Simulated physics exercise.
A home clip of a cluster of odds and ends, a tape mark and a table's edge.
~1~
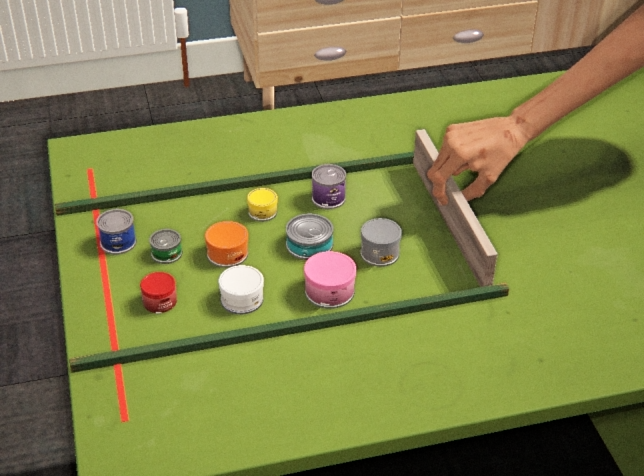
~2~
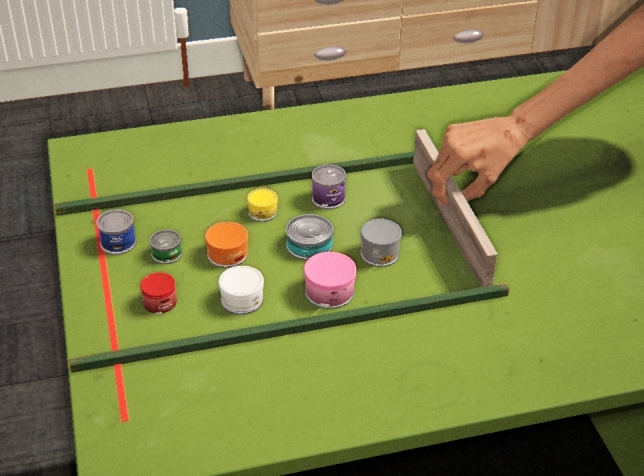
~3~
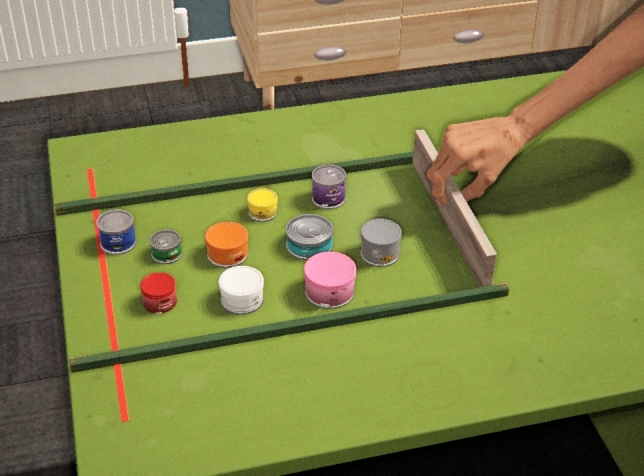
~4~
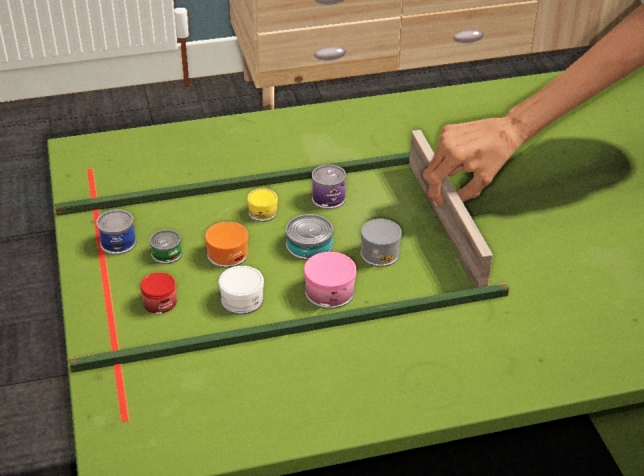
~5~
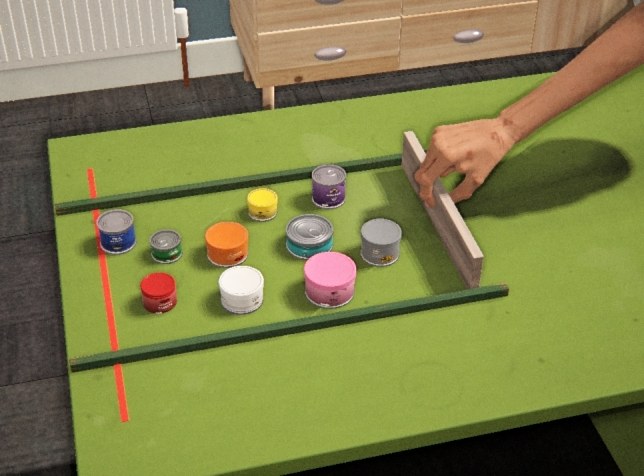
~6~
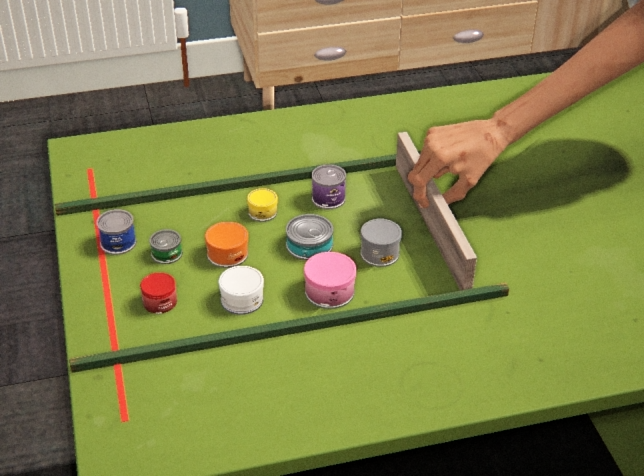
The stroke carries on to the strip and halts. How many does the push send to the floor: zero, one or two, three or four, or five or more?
Outcome: The number that fall off is five or more.
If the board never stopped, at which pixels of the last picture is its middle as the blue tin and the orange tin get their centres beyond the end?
At (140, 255) for the blue tin; at (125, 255) for the orange tin.
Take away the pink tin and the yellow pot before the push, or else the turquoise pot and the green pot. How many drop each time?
The counts: 4 and 3.
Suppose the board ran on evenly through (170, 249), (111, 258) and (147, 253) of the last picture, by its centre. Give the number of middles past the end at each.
In that order 0, 5 and 1.
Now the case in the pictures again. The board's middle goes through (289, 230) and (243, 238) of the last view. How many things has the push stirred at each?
By then 7, and 9.
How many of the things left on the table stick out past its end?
3 of them.
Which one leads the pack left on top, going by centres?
The yellow pot.
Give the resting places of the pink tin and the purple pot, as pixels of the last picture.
First (85, 328), then (79, 224).
Soon after, none off yet; blue tin at rest near (117, 232); red tub at rest near (159, 293); green pot at rest near (166, 247).
In the end, the number that fall off is five or more; gone, white tin, orange tin, green pot, red tub and blue tin.
